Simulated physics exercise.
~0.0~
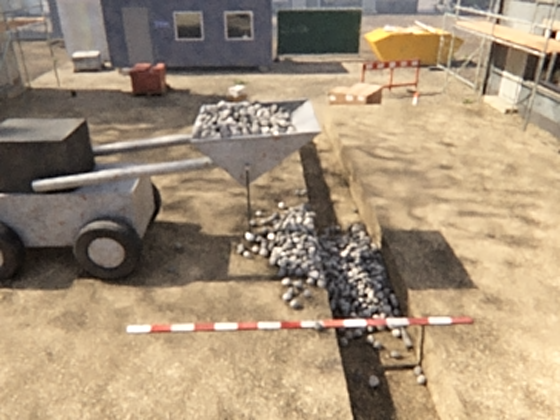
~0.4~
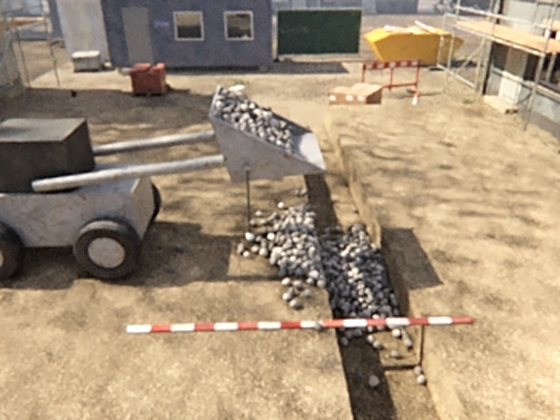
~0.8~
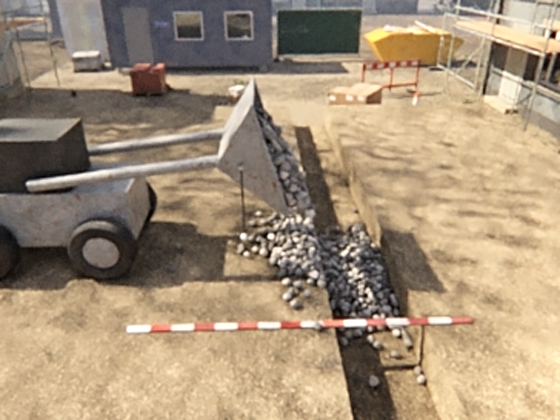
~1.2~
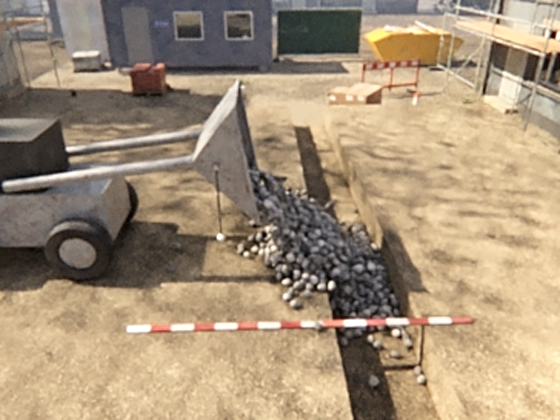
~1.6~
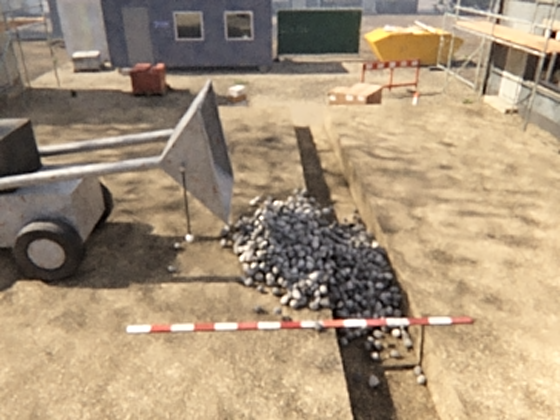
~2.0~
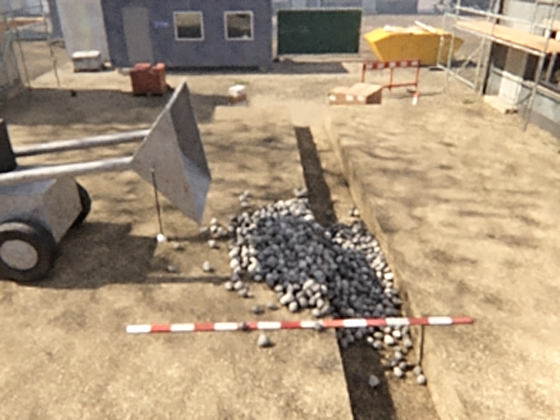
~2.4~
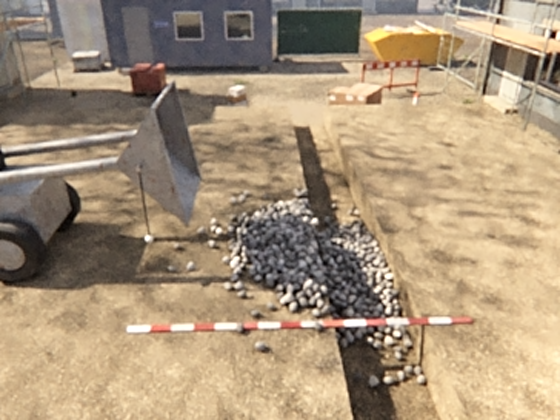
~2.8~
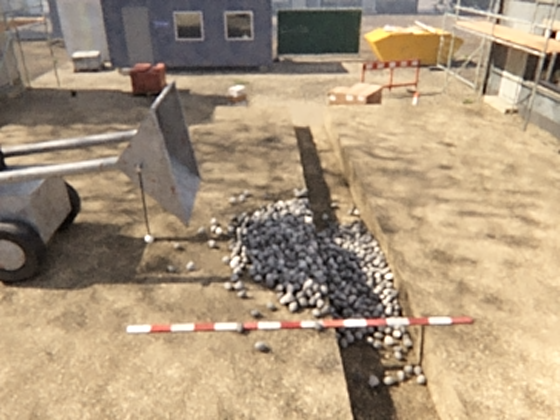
A loader tips grey stones onto a heap across a trench and backs away left.
